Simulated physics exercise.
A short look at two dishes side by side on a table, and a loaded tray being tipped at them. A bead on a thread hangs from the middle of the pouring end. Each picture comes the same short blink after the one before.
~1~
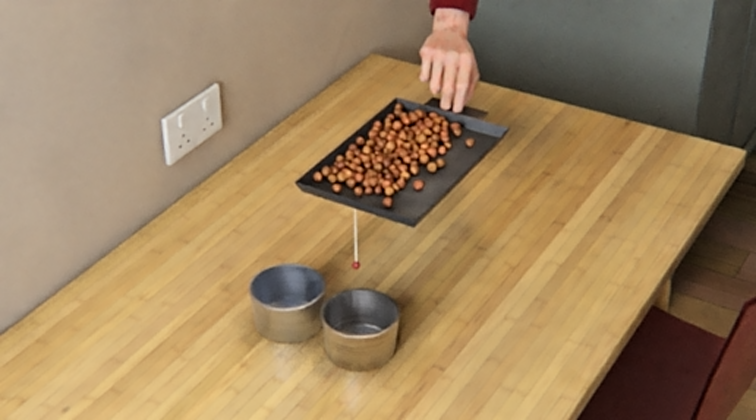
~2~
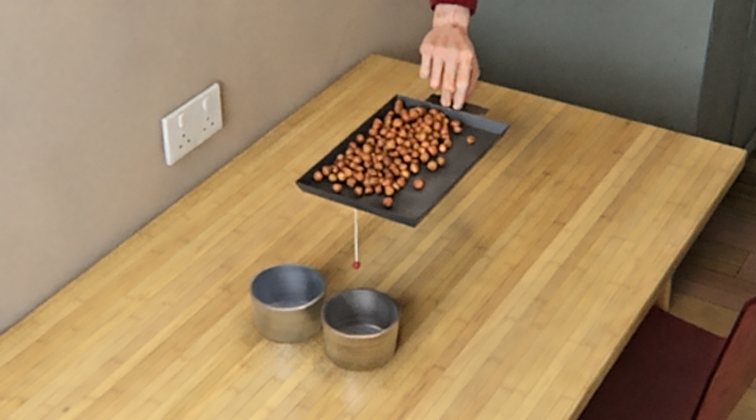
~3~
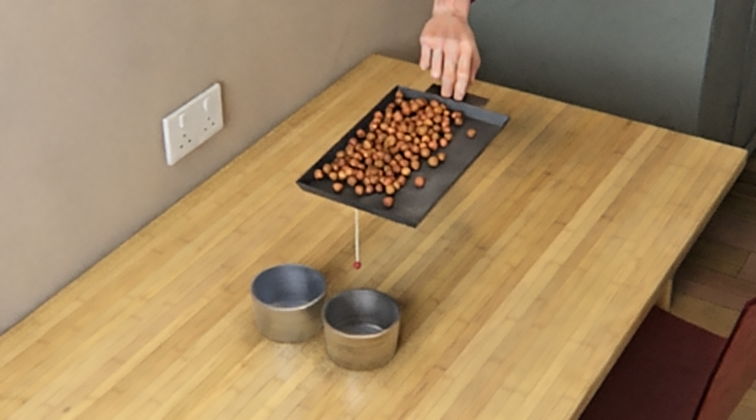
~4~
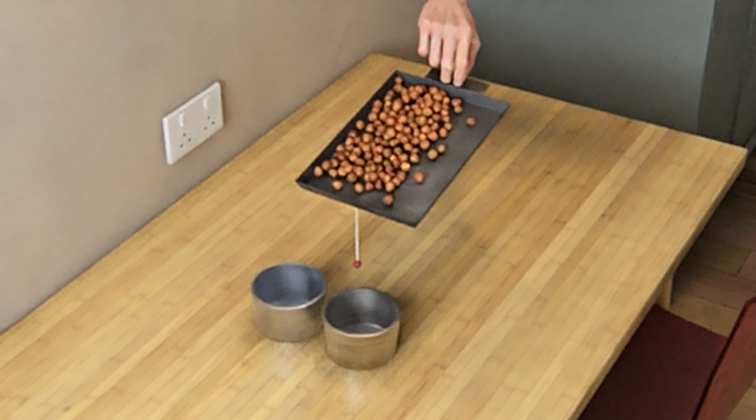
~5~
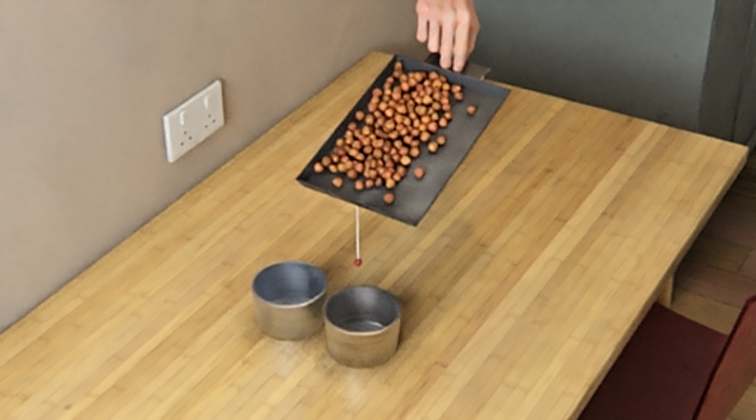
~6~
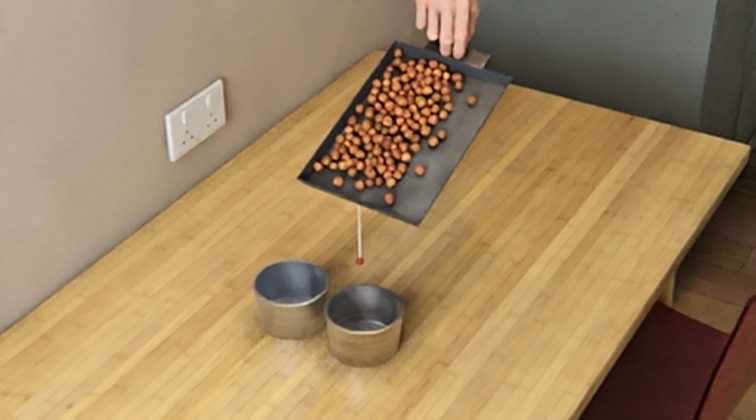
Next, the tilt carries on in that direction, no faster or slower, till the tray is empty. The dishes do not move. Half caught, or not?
Together they catch the larger part.
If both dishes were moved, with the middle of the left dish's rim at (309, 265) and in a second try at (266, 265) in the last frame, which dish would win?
The first try: The dish on the right. The second: Right.
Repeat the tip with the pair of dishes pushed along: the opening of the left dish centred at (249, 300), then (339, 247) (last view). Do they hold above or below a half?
One: Under half. Two: Not half.
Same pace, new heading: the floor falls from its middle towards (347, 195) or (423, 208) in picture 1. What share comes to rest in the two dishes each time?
Roughly 70 per cent, and 10 per cent.
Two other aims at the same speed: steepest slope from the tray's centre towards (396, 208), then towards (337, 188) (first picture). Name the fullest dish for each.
The first try: The right dish. The second: Left.
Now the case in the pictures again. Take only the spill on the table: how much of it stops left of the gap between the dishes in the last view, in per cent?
Close to 20 per cent.
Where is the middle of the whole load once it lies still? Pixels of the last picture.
Around (362, 339).
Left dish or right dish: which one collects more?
It is right.
Soon, tray tipped steeply; most on the tray; a small part in the right dish; a stray few in the left dish; a stray few outside both; about a quarter in the air.
A while on, tray tipped past a quarter turn; about half in the right dish; about a quarter in the left dish; about a quarter outside both; a small part in the air.
Towards the end, tray tipped past a quarter turn; about half in the right dish; about a quarter in the left dish; about a third outside both.
Finally, tray tipped past a quarter turn; about half in the right dish; about a quarter in the left dish; about a third outside both.
